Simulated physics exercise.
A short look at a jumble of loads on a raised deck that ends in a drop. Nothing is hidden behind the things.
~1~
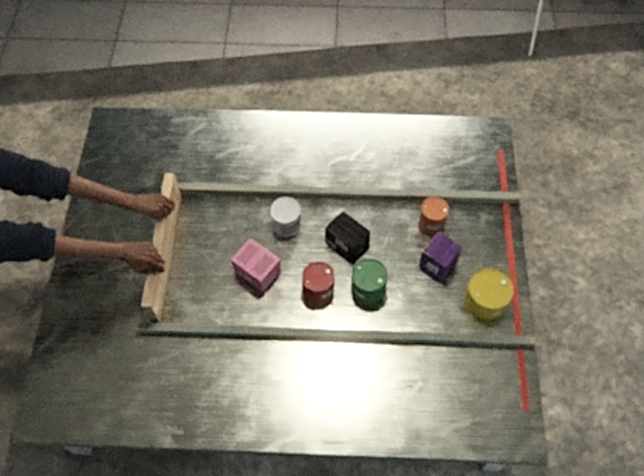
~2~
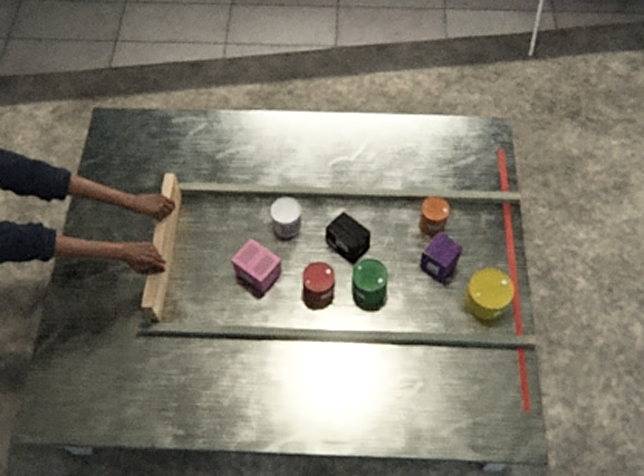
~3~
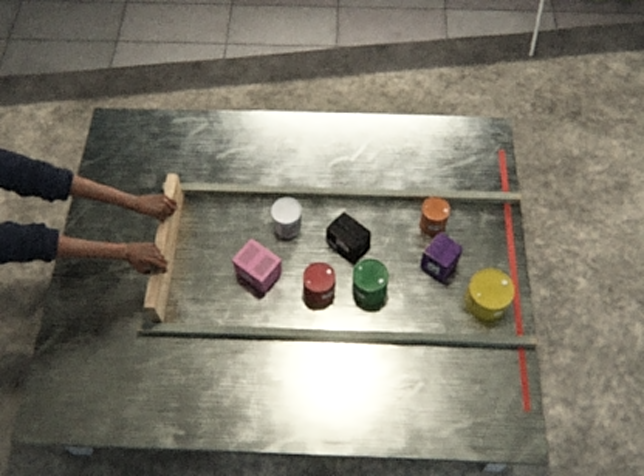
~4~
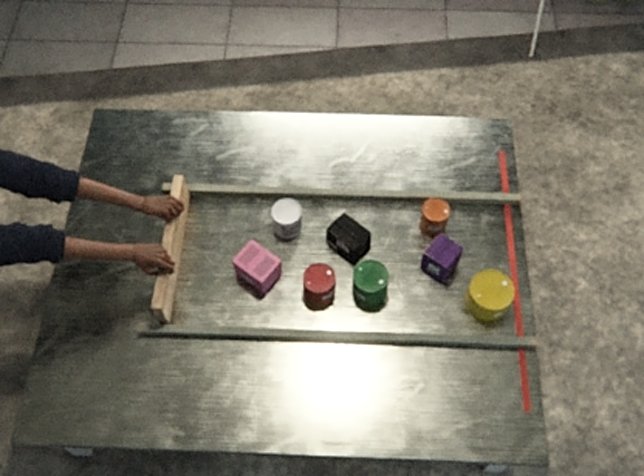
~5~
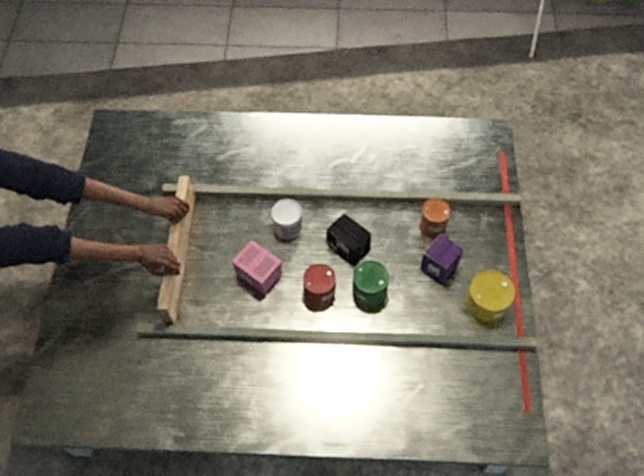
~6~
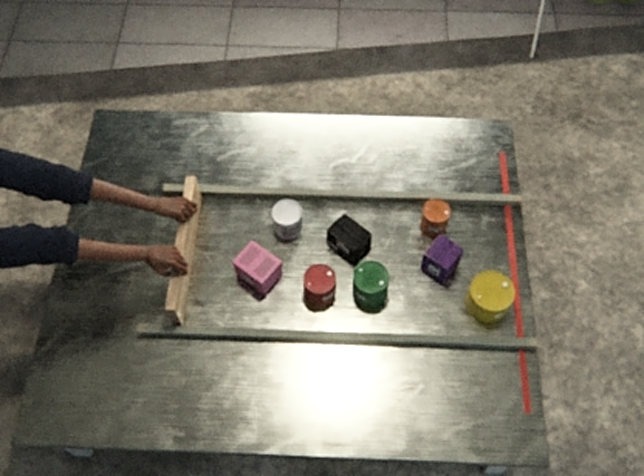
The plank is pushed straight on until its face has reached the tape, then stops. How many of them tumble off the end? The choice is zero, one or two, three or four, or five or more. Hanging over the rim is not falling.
In the end the number that fall off is five or more.
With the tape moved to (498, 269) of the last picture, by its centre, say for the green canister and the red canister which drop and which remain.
The green canister drops off; the red canister survives.
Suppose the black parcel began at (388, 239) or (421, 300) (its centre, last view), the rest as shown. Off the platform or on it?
Place by place, it comes down; tumbles off.
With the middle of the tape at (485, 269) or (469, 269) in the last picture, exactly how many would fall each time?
Down on the ground: 3 and 2.
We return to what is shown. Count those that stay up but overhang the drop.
Overhanging: 1.
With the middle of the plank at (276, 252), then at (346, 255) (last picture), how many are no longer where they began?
The counts are 3 and 5.
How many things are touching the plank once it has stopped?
The number is 1.
Soon after, none off yet; yellow canister at rest near (490, 297); purple box at rest near (442, 259); orange canister at rest near (435, 219).
After that, none off yet; yellow canister displaced about its own width near (547, 304); purple box displaced well along near (517, 267); orange canister displaced well along near (490, 210).
In the end, the number that fall off is five or more; gone, pink tote, red canister, black parcel, green canister, orange canister, purple box and yellow canister.
